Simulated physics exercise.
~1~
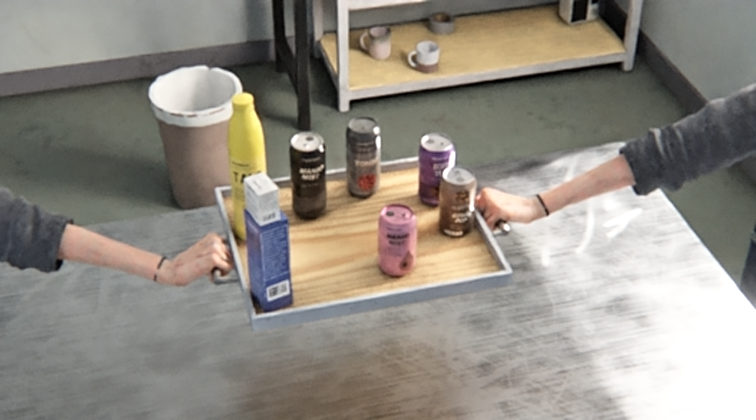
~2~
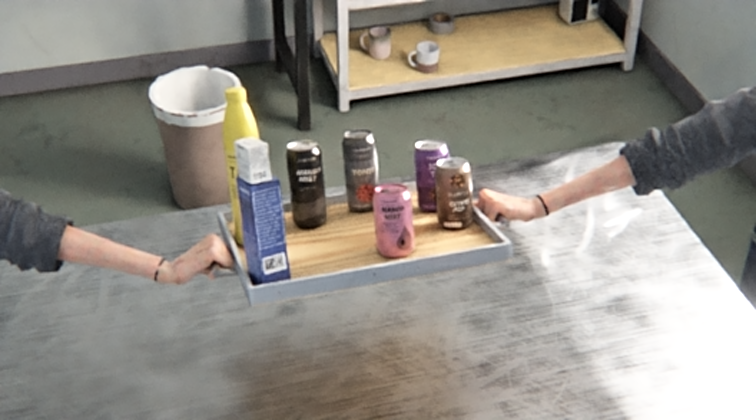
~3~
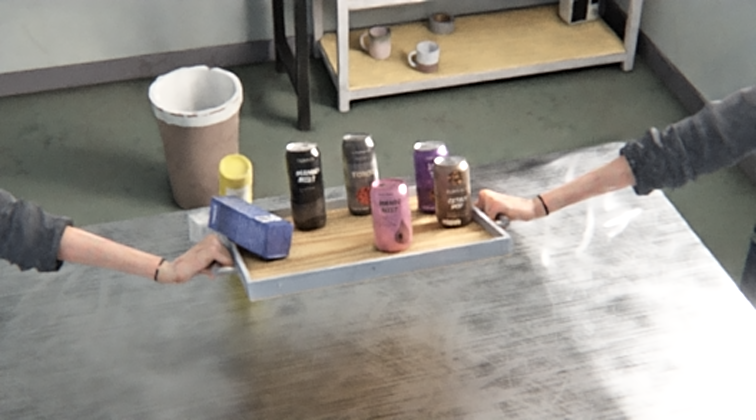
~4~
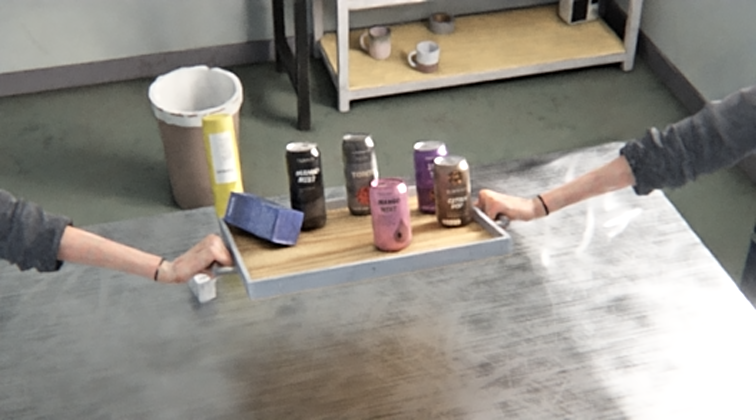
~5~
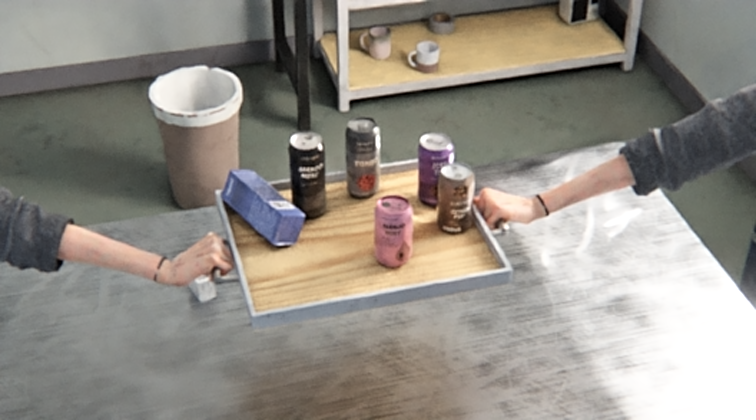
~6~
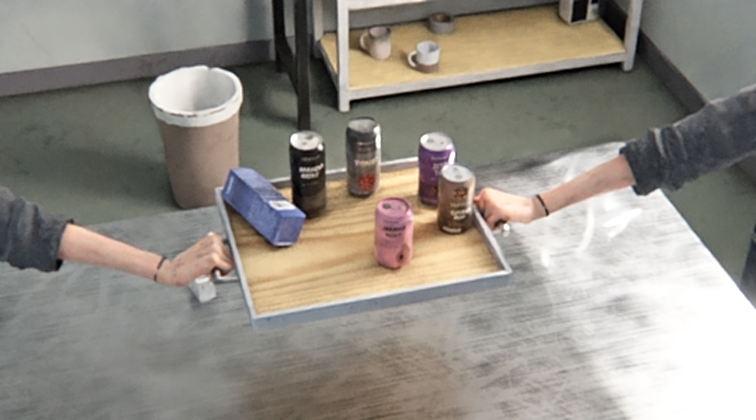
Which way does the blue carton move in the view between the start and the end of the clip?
The blue carton moves up in the view, towards the far side of the tray, and ends lying on its side.
